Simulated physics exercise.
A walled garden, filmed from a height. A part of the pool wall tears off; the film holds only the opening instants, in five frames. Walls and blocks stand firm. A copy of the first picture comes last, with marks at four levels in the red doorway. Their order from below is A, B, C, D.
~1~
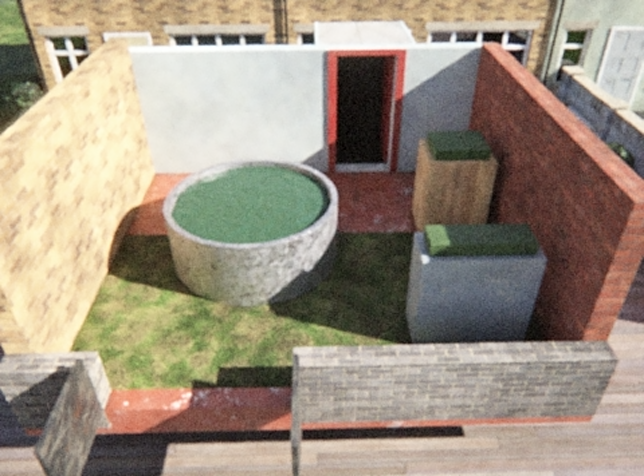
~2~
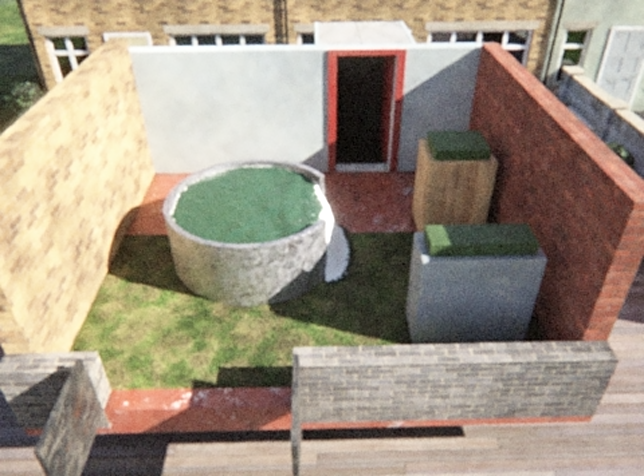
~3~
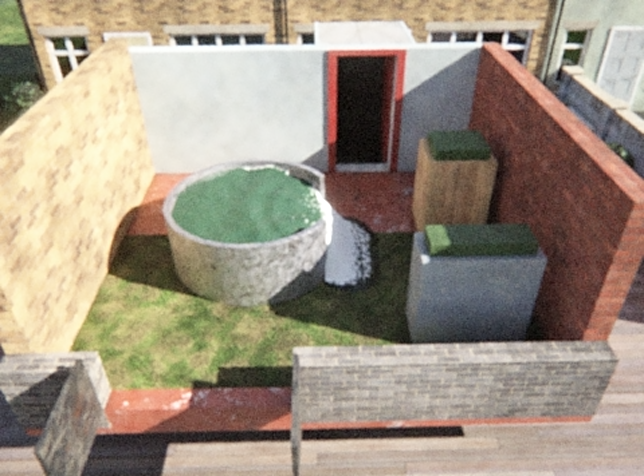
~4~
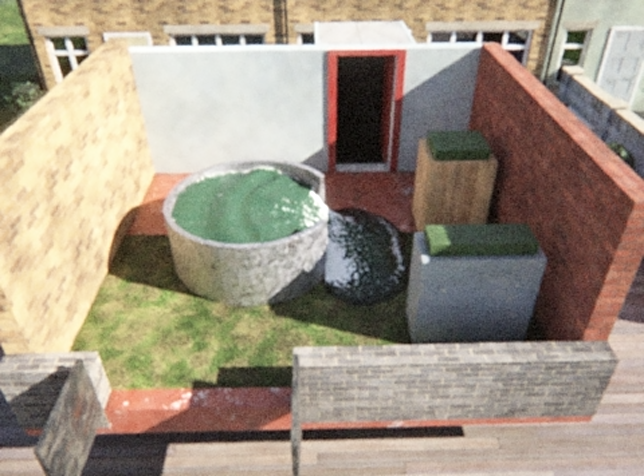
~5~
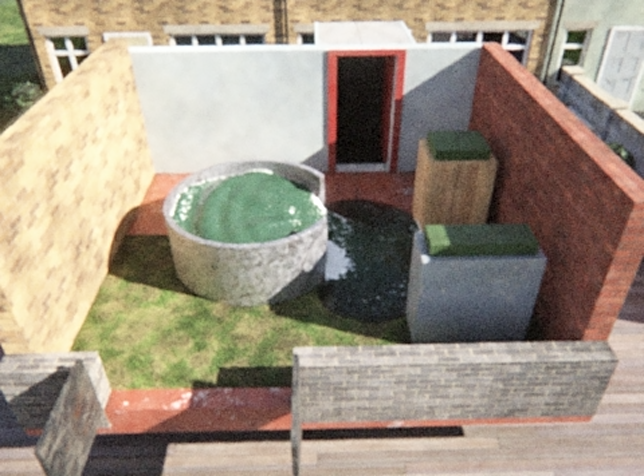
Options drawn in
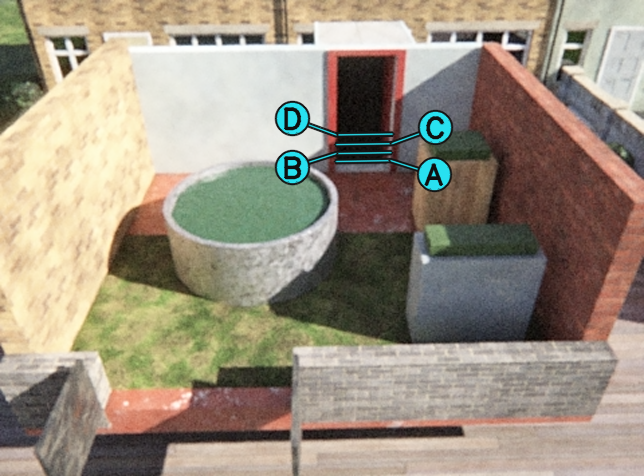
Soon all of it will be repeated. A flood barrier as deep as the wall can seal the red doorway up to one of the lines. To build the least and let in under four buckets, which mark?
A is the one.
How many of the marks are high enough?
All of them.
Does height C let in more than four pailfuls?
No.
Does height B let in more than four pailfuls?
No, not at all.
In cyan, A at (363, 161); B at (363, 153); C at (364, 144); D at (364, 134); from the bottom up A, B, C, D.
For height A, a bucket or two gets in.
For height B, nothing gets over.
For height C, nothing gets over.
For height D, nothing gets over.
